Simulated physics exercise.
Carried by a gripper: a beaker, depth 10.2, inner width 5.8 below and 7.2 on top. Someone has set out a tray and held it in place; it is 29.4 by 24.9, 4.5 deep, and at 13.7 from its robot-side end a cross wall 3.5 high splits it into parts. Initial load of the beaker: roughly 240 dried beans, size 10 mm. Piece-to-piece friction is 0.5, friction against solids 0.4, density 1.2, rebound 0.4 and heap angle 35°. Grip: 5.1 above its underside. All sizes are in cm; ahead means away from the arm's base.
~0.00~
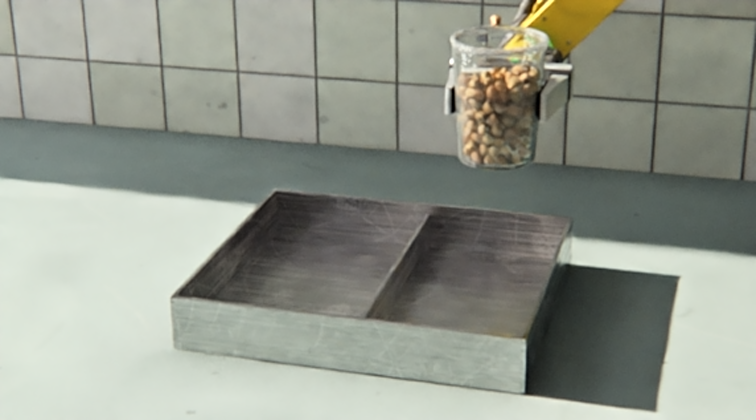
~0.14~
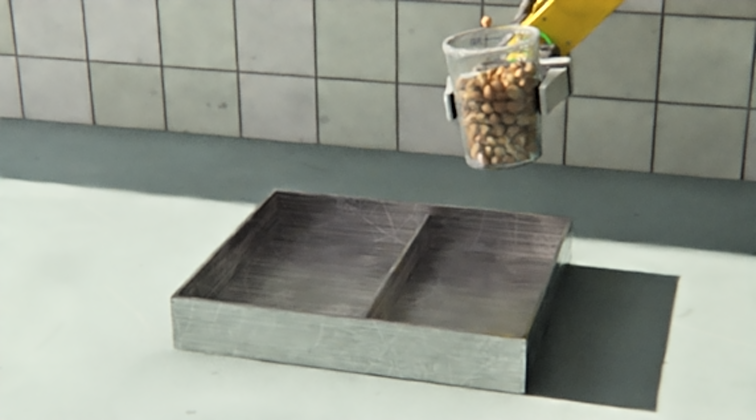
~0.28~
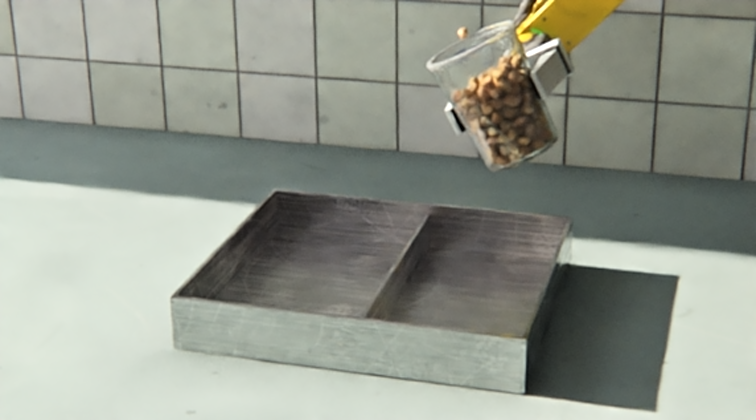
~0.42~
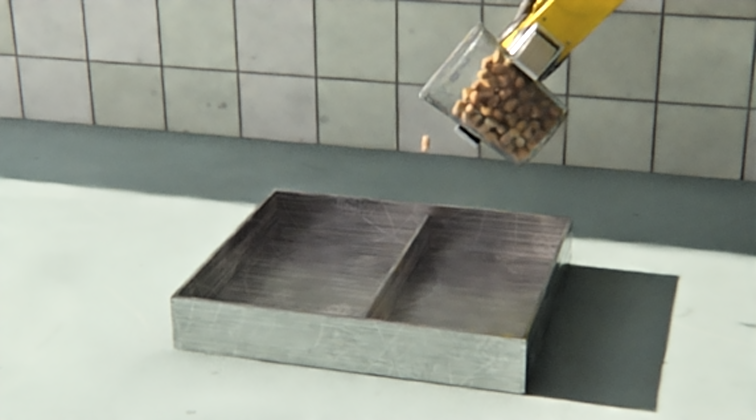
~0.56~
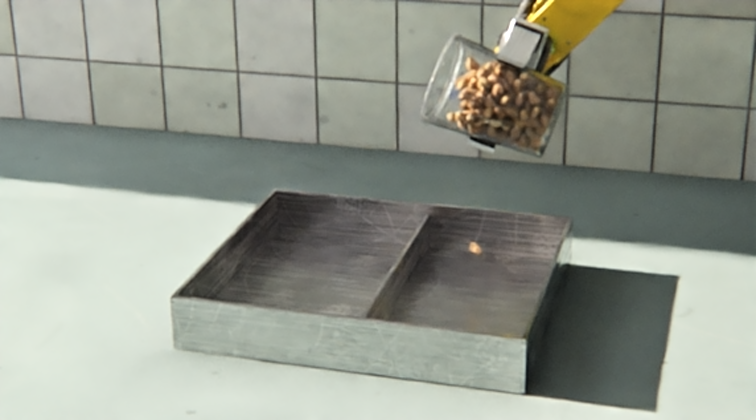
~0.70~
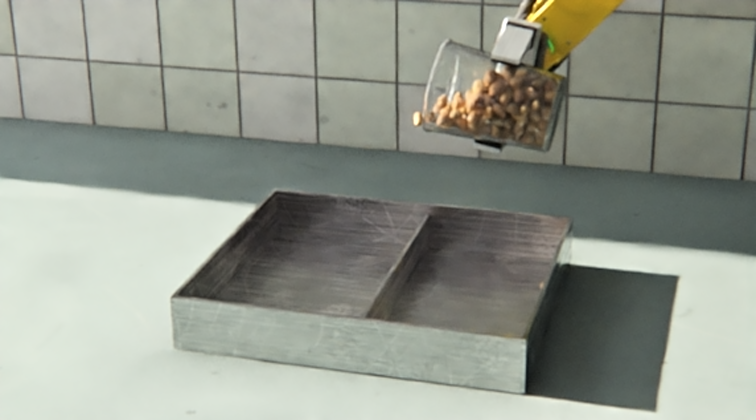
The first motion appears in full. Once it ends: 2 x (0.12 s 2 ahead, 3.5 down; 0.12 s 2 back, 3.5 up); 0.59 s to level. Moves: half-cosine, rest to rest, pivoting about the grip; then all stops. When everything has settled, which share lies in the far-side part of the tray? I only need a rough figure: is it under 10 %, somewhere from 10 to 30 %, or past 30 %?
Roughly, it is under 10 %.
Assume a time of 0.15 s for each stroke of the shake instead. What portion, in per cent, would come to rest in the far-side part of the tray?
0 %.
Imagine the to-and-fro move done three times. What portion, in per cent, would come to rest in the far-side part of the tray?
Approx. 5 per cent.
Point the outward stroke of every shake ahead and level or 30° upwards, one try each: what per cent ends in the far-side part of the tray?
First try some 45 %, second try some 55 %.
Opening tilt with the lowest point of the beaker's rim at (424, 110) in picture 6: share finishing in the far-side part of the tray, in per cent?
Estimate: About 0 per cent.
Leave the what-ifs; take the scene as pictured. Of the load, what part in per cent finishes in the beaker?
I'd put it close to 95 per cent.
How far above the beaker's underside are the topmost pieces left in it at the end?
Some 10.0 cm.
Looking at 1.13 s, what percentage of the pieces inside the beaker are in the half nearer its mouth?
Share in the mouth half: About 40 %.
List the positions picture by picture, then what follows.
The first picture shows the beaker middle at (498, 100), level; upper third of the load around (500, 84), from x 465 to 535, top at y 20; 235 in the beaker.
The second picture shows the beaker middle at (498, 100), tilted 8° forward; upper third of the load around (500, 84), from x 460 to 530, top at y 20.
The third picture shows the beaker middle at (498, 100), tilted 28° forward; upper third of the load around (499, 84), from x 455 to 545, top at y 35.
The fourth picture shows the beaker middle at (498, 100), tilted 52° forward; upper third of the load around (500, 84), from x 425 to 555, top at y 55; 234 in the beaker, 1 in flight or on a rim.
The fifth picture shows the beaker middle at (498, 100), tilted 72° forward; upper third of the load around (499, 84), from x 450 to 555, top at y 65; 234 in the beaker, 1 in the robot-side part.
The sixth picture shows the beaker middle at (498, 100), tilted 80° forward; upper third of the load around (513, 90), from x 420 to 555, top at y 70; 234 in the beaker, 1 in the robot-side part.
After 1.13 s, tilted 80° forward, highest piece 21 above the table; 230 in the beaker, 4 in the far-side part, 1 in the robot-side part.
After 1.56 s, tilted 23° forward, highest piece 24 above the table; 226 in the beaker, 6 in the far-side part, 3 in the robot-side part.
After 1.97 s, level, highest piece 25 above the table; 226 in the beaker, 6 in the far-side part, 3 in the robot-side part.
After 3.02 s, level, highest piece 25 above the table; 226 in the beaker, 6 in the far-side part, 3 in the robot-side part.
In the end, 226 in the beaker, 6 in the far-side part, 3 in the robot-side part. That is 3 % in the far-side part of the tray.
